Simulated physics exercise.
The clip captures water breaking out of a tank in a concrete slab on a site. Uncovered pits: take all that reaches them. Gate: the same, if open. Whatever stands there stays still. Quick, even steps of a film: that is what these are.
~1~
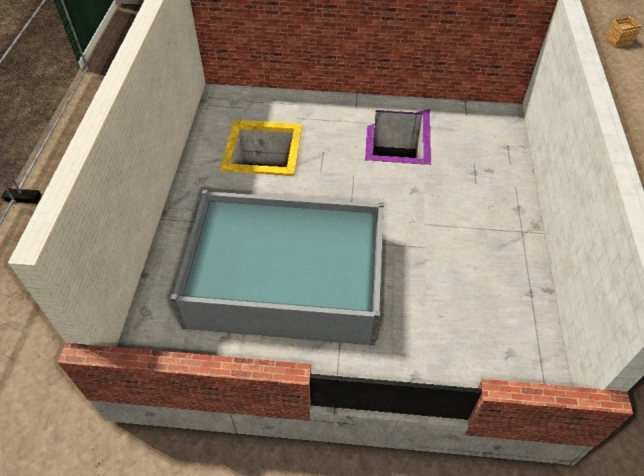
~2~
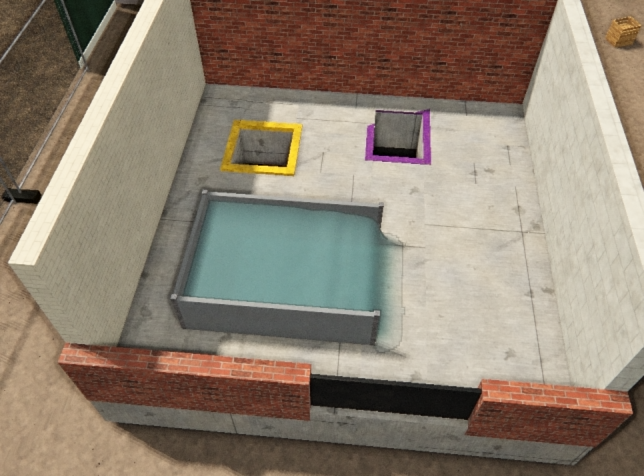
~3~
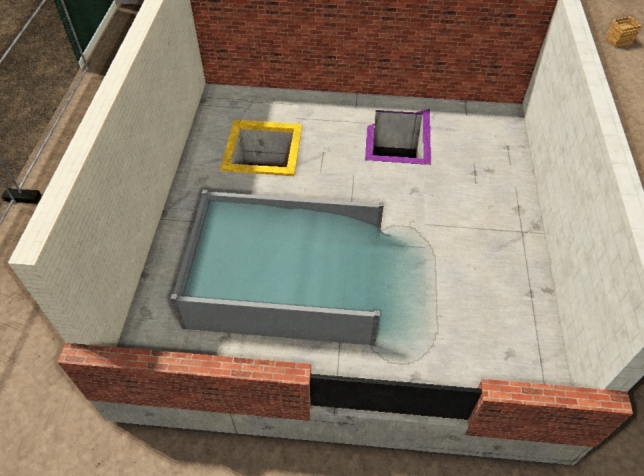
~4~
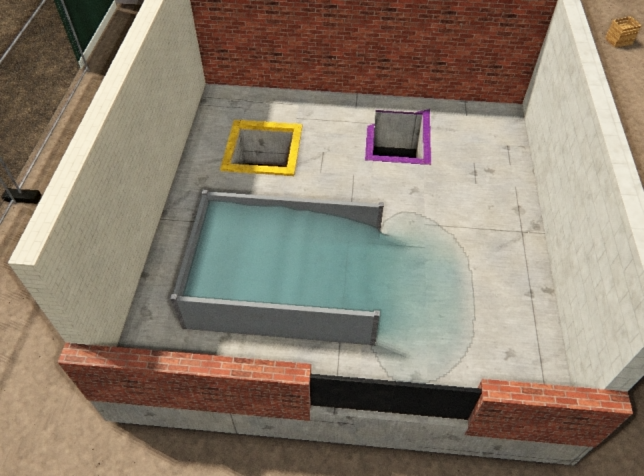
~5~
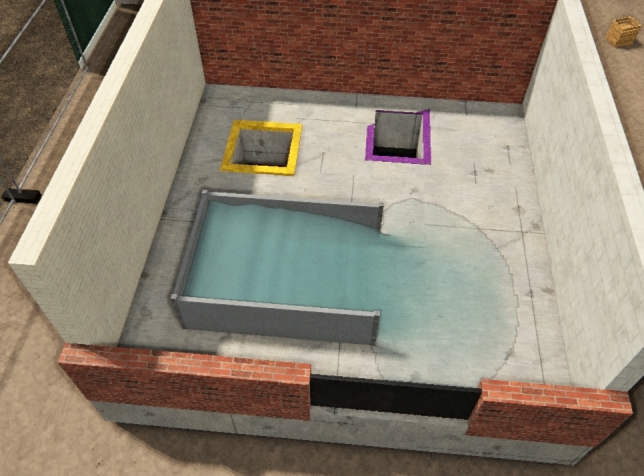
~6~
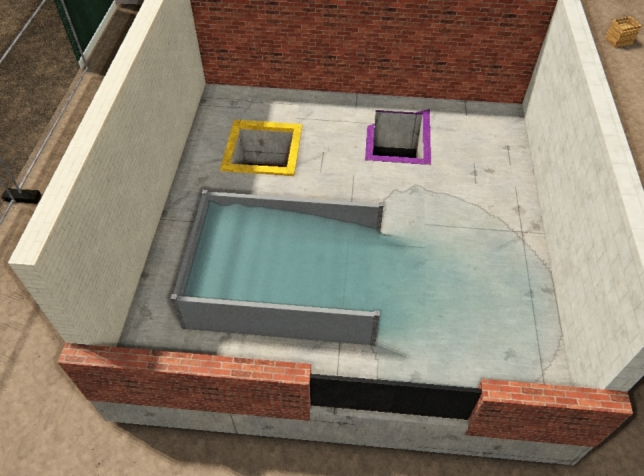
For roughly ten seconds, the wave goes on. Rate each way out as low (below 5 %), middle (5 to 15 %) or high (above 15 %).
Ratings - gate: Low; yellow pit: Low; purple pit: High.
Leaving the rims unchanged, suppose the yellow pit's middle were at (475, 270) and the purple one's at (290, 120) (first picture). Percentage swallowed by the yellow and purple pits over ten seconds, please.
The yellow pit takes 40 per cent, and the purple pit takes 8 per cent.
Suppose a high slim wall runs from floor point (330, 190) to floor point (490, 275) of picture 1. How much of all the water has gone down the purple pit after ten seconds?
The purple pit takes 20 per cent.
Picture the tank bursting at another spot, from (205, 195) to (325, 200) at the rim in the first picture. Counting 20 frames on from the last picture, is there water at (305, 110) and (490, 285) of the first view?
In the order asked: Sodden, out of reach.
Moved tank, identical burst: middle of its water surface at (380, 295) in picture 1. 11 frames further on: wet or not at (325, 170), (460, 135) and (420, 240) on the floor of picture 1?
Spot one unwetted, spot two wetted, spot three unwetted.
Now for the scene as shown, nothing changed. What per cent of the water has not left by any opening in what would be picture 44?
Near 84 in a hundred.
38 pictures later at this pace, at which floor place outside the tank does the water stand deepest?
Around (124, 375).
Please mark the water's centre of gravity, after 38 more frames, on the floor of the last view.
Around pixel (395, 245) of the last picture.
A moment on, water covers 30 % of the floor; the gate 0 %, the yellow pit 0 %, the purple pit 0 %.
Next, water covers 35 % of the floor; the gate 0 %, the yellow pit 0 %, the purple pit 0 %.
Then, water covers 50 % of the floor; the gate 0 %, the yellow pit 0 %, the purple pit 1 %.
Later, water covers 80 % of the floor; the gate 0 %, the yellow pit 0 %, the purple pit 16 %.
In the end, water covers 95 % of the floor; the gate 0 %, the yellow pit 2 %, the purple pit 31 %.
